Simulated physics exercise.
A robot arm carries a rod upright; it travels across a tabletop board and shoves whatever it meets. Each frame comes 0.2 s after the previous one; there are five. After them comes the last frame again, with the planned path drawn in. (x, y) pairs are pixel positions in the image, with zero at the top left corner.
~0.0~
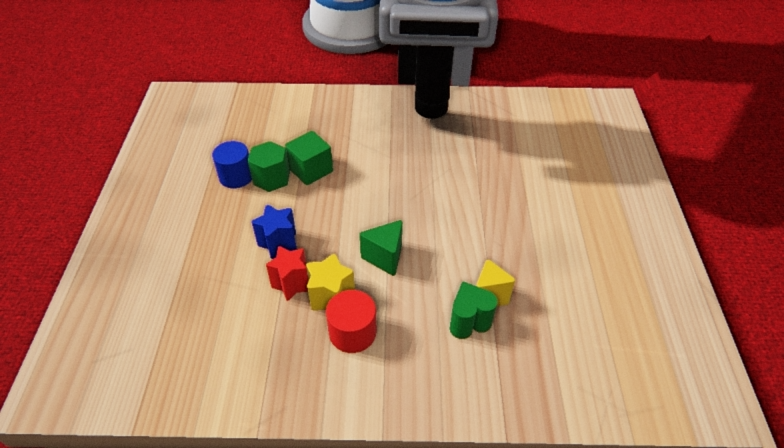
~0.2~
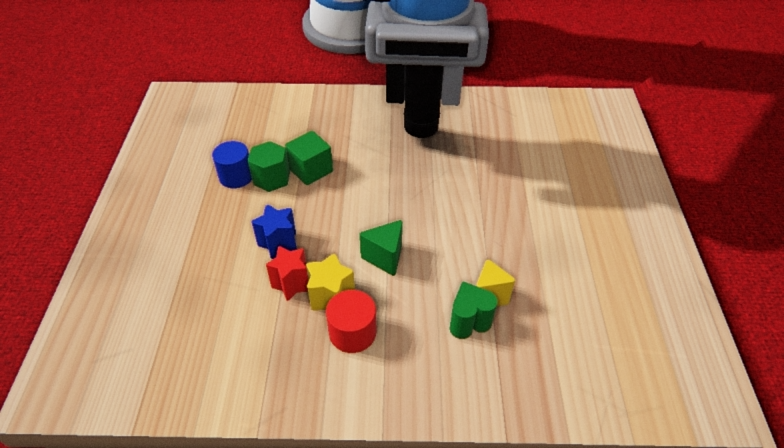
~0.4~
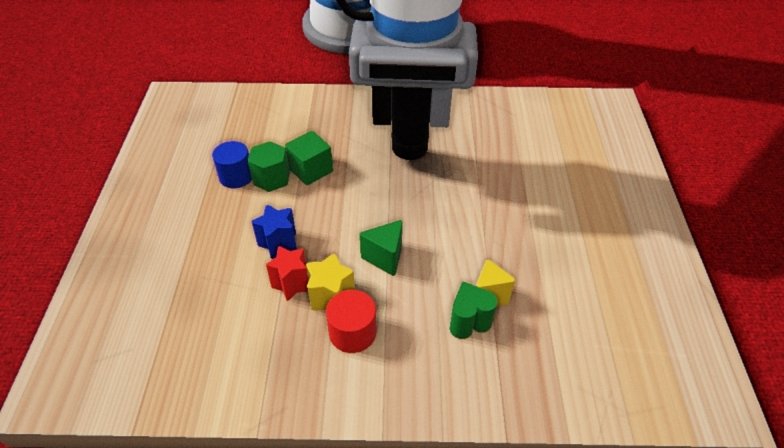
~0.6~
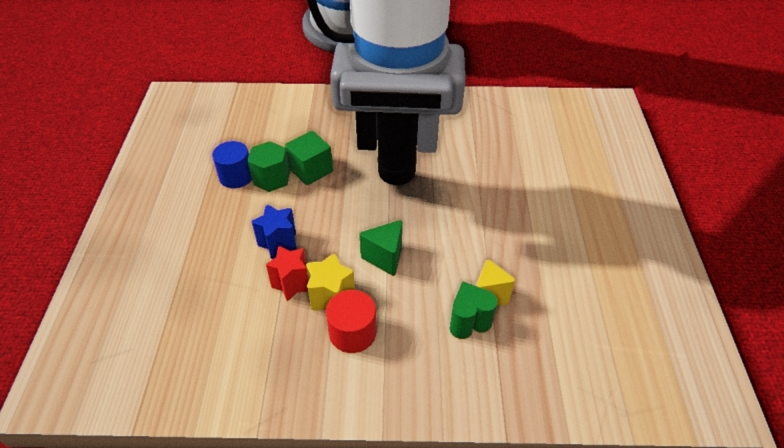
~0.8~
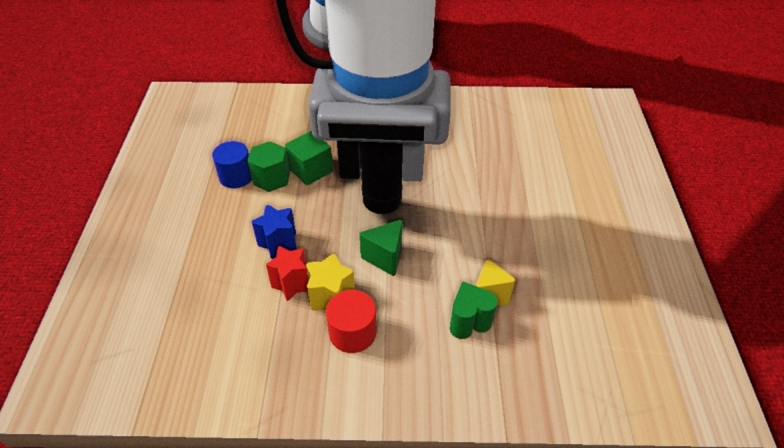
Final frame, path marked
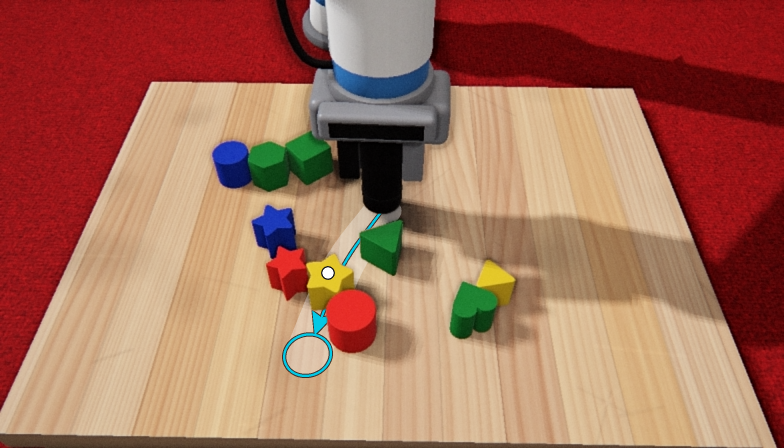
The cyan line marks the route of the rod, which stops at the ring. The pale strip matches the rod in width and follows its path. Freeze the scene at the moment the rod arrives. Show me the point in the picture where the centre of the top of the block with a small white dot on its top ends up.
Just about (281, 370).
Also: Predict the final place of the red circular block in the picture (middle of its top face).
It should be at about (356, 332).
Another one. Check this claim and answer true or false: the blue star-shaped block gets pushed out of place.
False.
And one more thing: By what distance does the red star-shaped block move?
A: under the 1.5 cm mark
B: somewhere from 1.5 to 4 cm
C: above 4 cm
My pick is A.
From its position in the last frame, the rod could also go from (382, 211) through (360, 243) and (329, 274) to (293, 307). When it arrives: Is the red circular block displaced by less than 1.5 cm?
Yes - that is the case.
Drawn move, from (382, 211) by way of (353, 250) and (329, 298) to (308, 355); the dot is on the yellow star-shaped block.
On the path given first. One third of the way, rod (351, 242); green triangular piece (384, 239), turned 25° anticlockwise.
Two thirds of the way, rod (327, 290); yellow star-shaped block (306, 311), turned 15° anticlockwise; red circular block (353, 316); green triangular piece (384, 241), turned 35° anticlockwise.
At the end, rod (306, 346); blue star-shaped block still; red star-shaped block still; yellow star-shaped block (281, 370), turned 25° anticlockwise; red circular block (356, 332); green triangular piece (384, 241), turned 35° anticlockwise.
